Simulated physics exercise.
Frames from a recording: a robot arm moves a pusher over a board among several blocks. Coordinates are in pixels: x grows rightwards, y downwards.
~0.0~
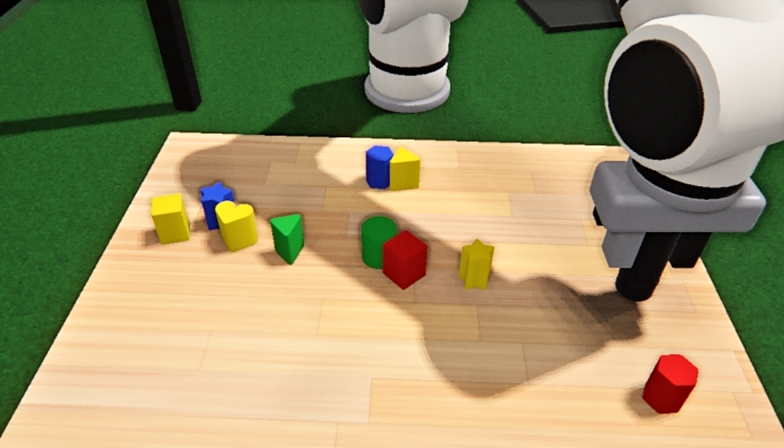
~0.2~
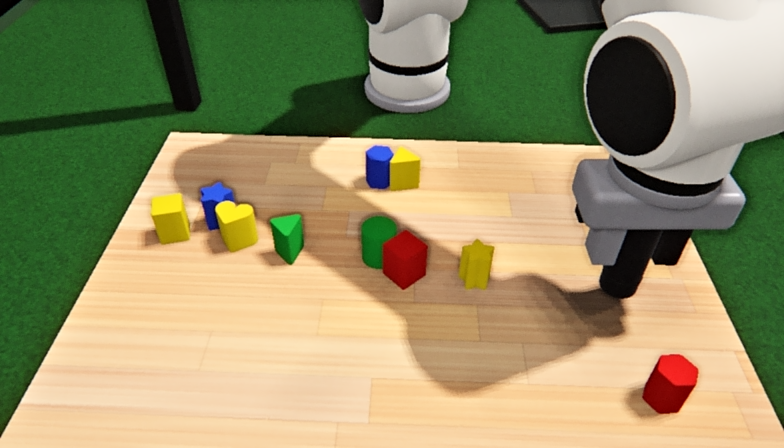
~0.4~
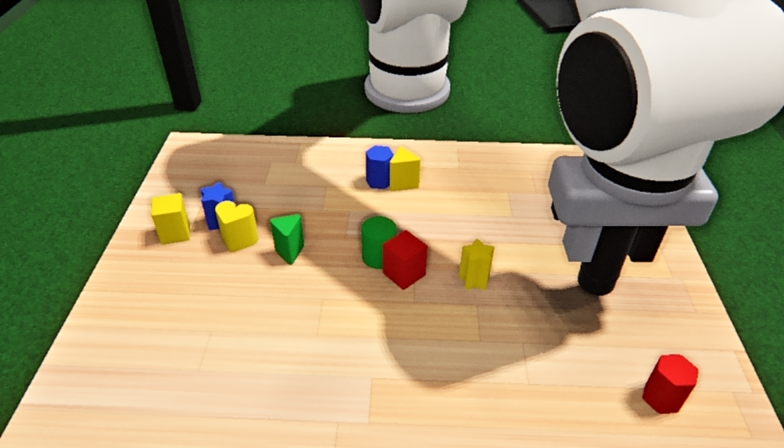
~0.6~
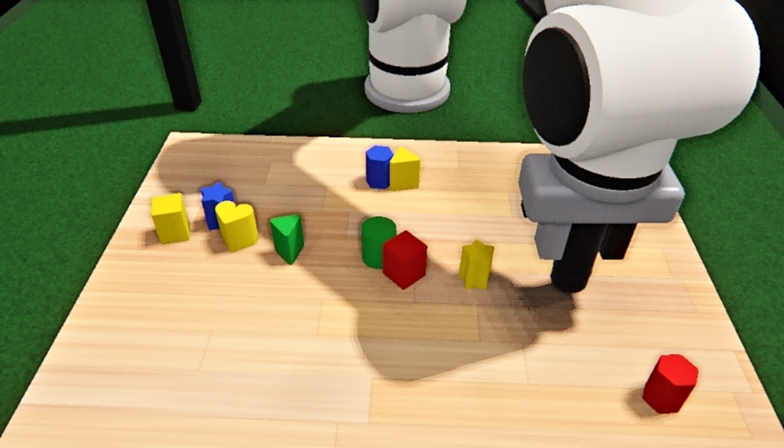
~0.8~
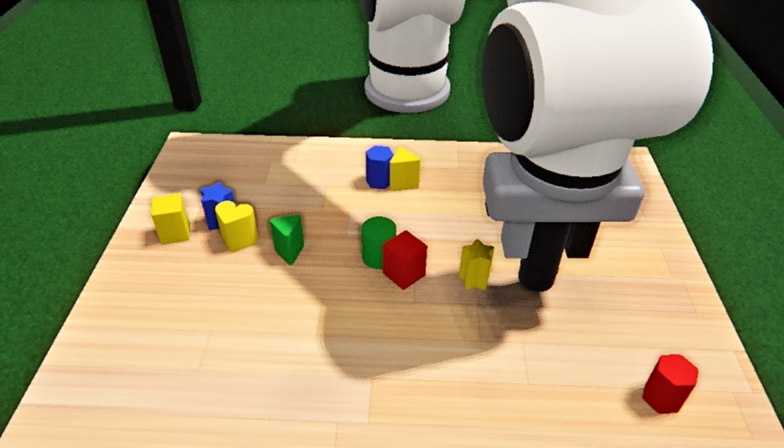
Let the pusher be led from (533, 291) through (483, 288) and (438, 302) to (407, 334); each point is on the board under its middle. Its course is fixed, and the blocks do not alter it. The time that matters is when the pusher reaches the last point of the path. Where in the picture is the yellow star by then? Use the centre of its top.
The middle of the upper face of the yellow star will lie at about (444, 243) in the picture.
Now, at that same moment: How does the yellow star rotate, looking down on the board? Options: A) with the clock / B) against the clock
Correct choice: A.
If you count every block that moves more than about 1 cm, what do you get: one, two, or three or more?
Expect one.
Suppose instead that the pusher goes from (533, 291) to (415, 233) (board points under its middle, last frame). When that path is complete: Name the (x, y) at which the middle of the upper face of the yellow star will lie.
My estimate: (457, 247).
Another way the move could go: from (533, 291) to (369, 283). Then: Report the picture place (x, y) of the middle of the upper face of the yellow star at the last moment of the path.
Pixel (432, 233).
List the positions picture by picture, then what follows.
In the first frame, pusher's lower end (633, 289); red square (405, 244); yellow star (479, 250).
In the second frame, pusher (617, 286); blocks still.
In the third frame, pusher (595, 283); blocks still.
In the fourth frame, pusher (568, 281); blocks still.
In the fifth frame, pusher (536, 280); red square (405, 244); yellow star (479, 250).
The first path, step by step. One third of the way, pusher (484, 277); yellow star (459, 245), turned 15° clockwise.
Two thirds of the way, pusher (438, 292); yellow star (444, 243), turned 55° clockwise.
At the end, pusher (407, 323); red square still; yellow star (444, 243), turned 55° clockwise.
